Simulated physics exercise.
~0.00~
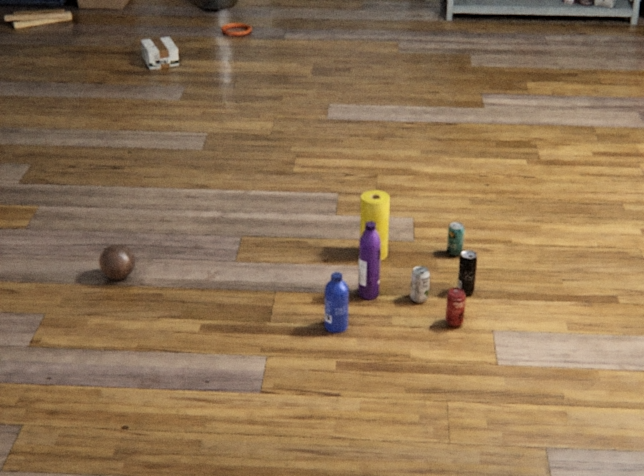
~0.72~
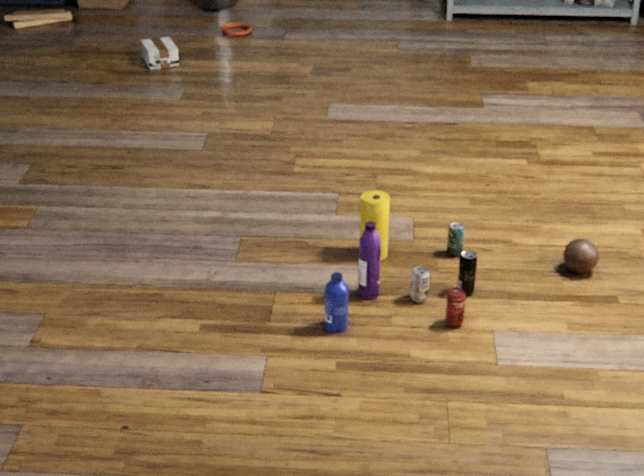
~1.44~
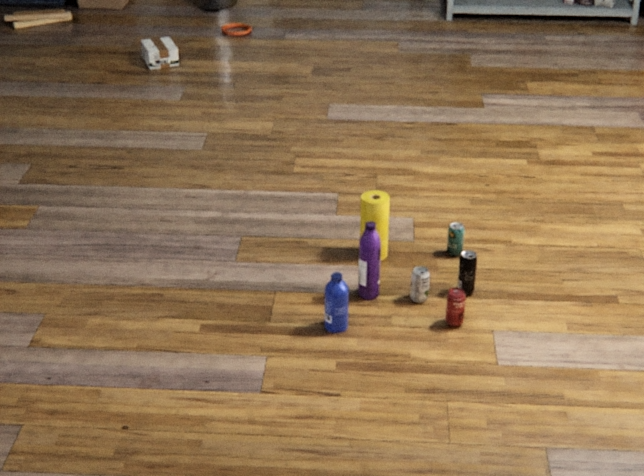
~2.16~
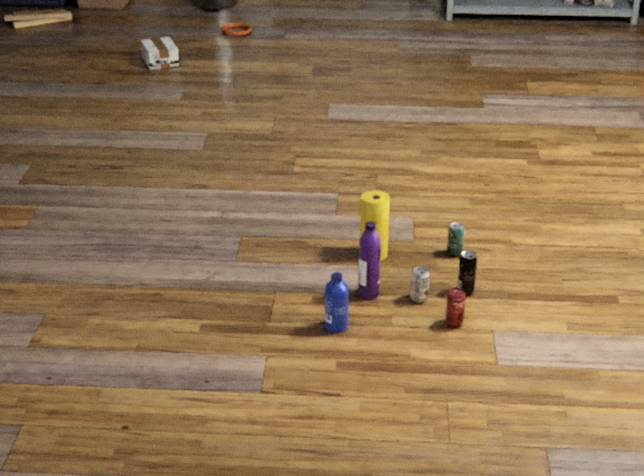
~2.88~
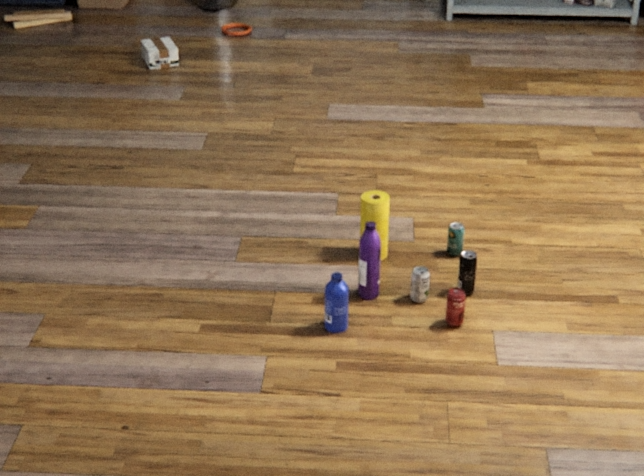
On a wooden floor, a brown ball rolling rightward past standing bottles, cans and a yellow roll, then leaving them all upright.
